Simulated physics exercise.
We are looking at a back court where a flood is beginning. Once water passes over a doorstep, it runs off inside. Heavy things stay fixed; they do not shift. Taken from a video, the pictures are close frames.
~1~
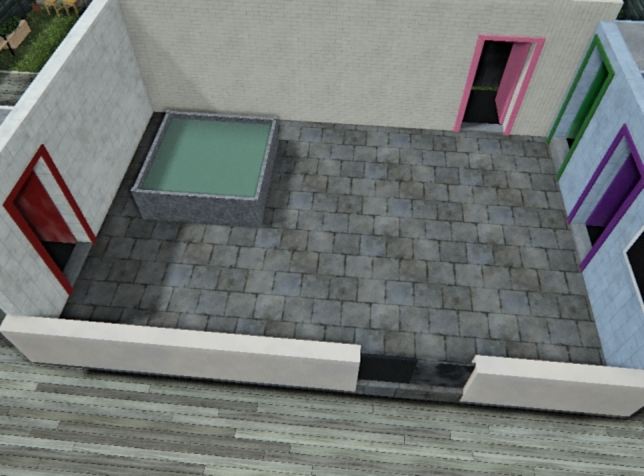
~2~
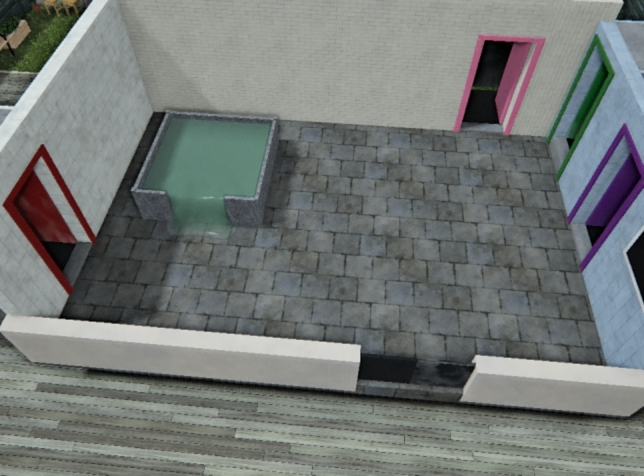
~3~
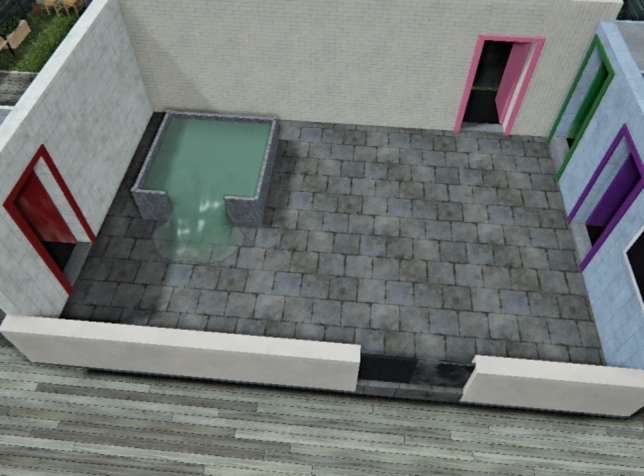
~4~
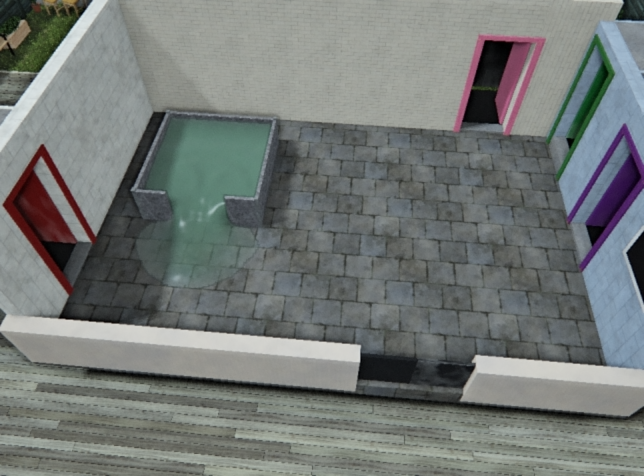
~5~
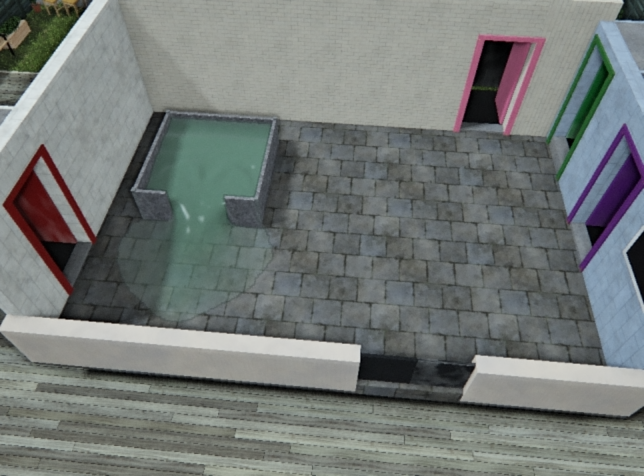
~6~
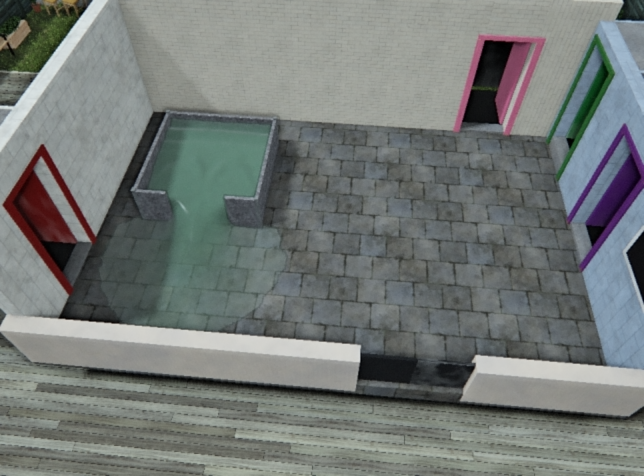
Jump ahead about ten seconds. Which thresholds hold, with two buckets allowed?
In the end green door: Within the cap. Pink door: Within the cap. Purple door: Within the cap. Red door: Over the cap.
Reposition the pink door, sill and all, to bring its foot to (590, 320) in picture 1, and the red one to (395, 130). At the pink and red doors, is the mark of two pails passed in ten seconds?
Well, the pink door beats the threshold, but the red door misses the threshold.
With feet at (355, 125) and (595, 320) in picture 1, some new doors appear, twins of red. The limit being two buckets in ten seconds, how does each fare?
As listed, these two doors: Remains within bounds, breaks the limit.
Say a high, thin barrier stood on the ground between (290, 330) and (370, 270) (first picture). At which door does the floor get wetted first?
Result: The red-painted one.
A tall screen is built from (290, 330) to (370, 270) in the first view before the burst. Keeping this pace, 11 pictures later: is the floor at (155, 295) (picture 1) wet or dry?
That spot would be inundated.
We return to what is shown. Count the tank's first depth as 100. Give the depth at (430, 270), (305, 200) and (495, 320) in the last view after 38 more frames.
Some 4, 0 and 6 in a hundred.
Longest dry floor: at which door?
That is the one in pink.
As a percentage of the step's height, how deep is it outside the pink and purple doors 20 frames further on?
I'd put the first at close to 0 per cent and the second at close to 0 per cent.
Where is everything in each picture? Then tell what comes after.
The first frame shows still water in the tank at (210, 156).
In the second frame, water pours out at (201, 213) and has run to (231, 232).
In the third frame, water pours out at (201, 214) and has run to (165, 253).
In the fourth frame, the front is at (199, 283), out from the gap at (201, 214).
In the fifth frame, water pours out at (201, 214) and has run to (182, 316).
In the sixth frame, the front is at a hidden place, out from the gap at (201, 213).
A moment on, water covers 20 % of the floor; the green door not reached, the pink door not reached, the purple door not reached, the red door wet at the sill, nothing in.
Next, water covers 25 % of the floor; the green door not reached, the pink door not reached, the purple door not reached, the red door under two buckets in.
Then, water covers 45 % of the floor; the green door not reached, the pink door not reached, the purple door not reached, the red door over two buckets in.
Later, water covers 65 % of the floor; the green door wet at the sill, nothing in, the pink door not reached, the purple door wet at the sill, nothing in, the red door over two buckets in.
In the end, water covers 90 % of the floor; the green door wet at the sill, nothing in, the pink door under two buckets in, the purple door under two buckets in, the red door far over two buckets in.
